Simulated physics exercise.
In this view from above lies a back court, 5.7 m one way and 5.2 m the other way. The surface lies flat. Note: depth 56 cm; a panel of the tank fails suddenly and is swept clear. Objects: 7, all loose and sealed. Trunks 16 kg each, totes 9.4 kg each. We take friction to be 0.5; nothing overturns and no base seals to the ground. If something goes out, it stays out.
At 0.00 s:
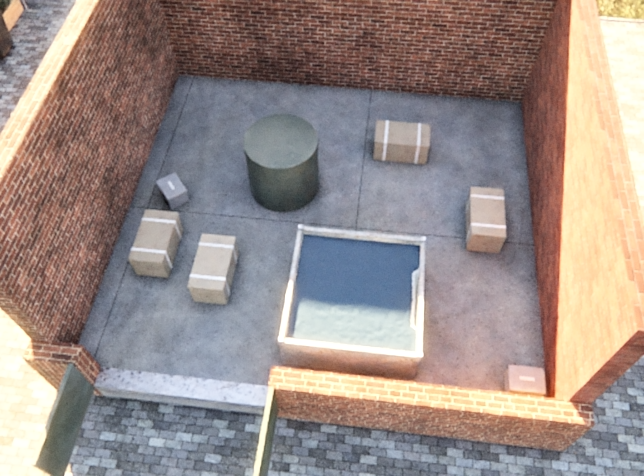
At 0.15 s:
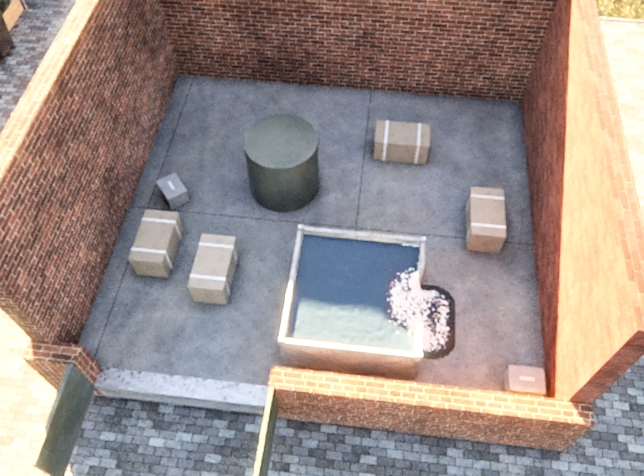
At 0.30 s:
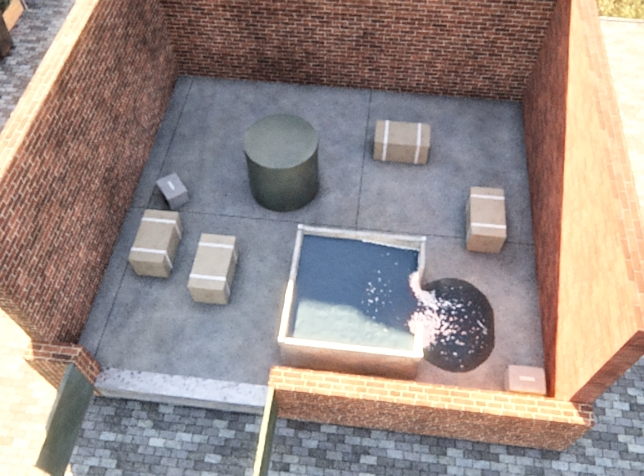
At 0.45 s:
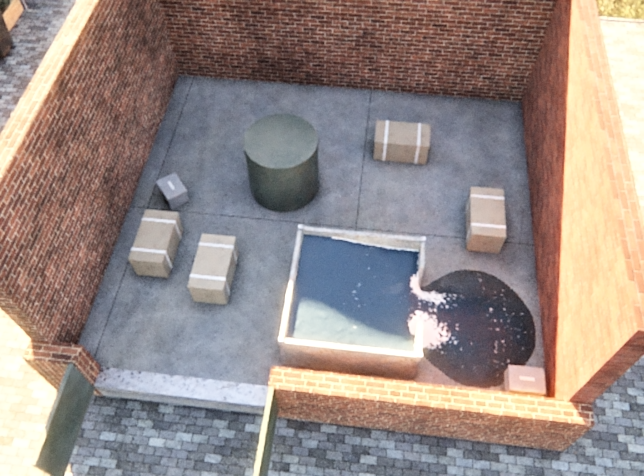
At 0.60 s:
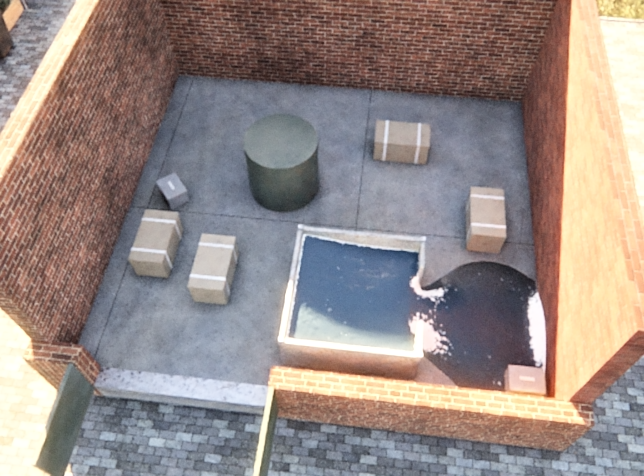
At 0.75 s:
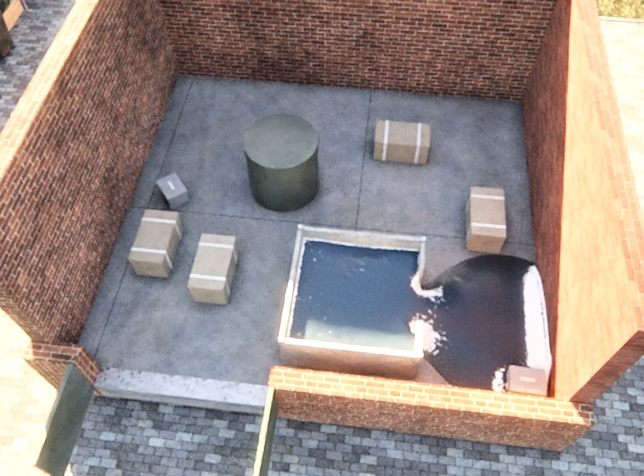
We see a brick-walled court with boxes, a dark cylinder and a square tank of water; the tank's right side gives way and water pours out, spreading across the floor to the right wall and around a small box.
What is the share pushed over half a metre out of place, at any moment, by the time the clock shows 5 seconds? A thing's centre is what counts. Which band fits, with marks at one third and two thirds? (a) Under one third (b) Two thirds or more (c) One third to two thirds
Option a: Under one third.
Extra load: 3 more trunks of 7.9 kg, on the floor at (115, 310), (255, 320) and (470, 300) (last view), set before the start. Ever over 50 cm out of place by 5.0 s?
Below, below, above.
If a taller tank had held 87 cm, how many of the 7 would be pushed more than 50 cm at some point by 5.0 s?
So the tally would be 3.
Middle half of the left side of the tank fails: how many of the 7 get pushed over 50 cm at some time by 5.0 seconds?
Result: 3.
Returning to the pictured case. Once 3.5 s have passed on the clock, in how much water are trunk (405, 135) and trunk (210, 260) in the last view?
Some 2 cm at the first, some 0 cm at the second.
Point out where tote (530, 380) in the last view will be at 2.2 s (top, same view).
(489, 357), roughly.
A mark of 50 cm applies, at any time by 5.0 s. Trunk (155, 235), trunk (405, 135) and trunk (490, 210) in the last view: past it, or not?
Listed in sequence: Lower; lower; higher for the last.
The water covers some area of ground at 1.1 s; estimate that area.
Roughly 5.5 m2 of it is wet.
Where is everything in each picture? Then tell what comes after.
The first picture shows a tote at (527, 379) rests on the ground; a trunk at (212, 261), on the bottom; water covers 2.2 m2; 0 of 7 have shifted.
The second picture shows a tote at (527, 379) rests on the ground; a trunk at (212, 261) rests on the ground; 2.6 m2 under water; 0 of 7 have shifted.
The third picture shows a tote at (527, 379), on the bottom; a trunk at (212, 261) rests on the ground; water covers 3.2 m2; 0 of 7 have shifted.
The fourth picture shows a tote at (527, 379) rests on the ground; a trunk at (212, 261), on the bottom; water covers 3.9 m2; 0 of 7 have shifted.
The fifth picture shows a tote at (527, 379) rests on the ground; a trunk at (212, 261), on the bottom; water covers 4.5 m2; 0 of 7 have shifted.
The sixth picture shows a tote at (528, 380) rests on the ground; a trunk at (212, 261) rests on the ground; 4.7 m2 under water; 0 of 7 have shifted.
After 1.1 s 0 of 7 are over 50 cm from their spots; 1 afloat.
After 2.2 s 0 of 7 are over 50 cm from their spots; 1 afloat.
After 3.5 s 2 of 7 are over 50 cm from their spots; 1 afloat.
After 5.0 s 2 of 7 are over 50 cm from their spots, and 2 have been at some point; 1 afloat.
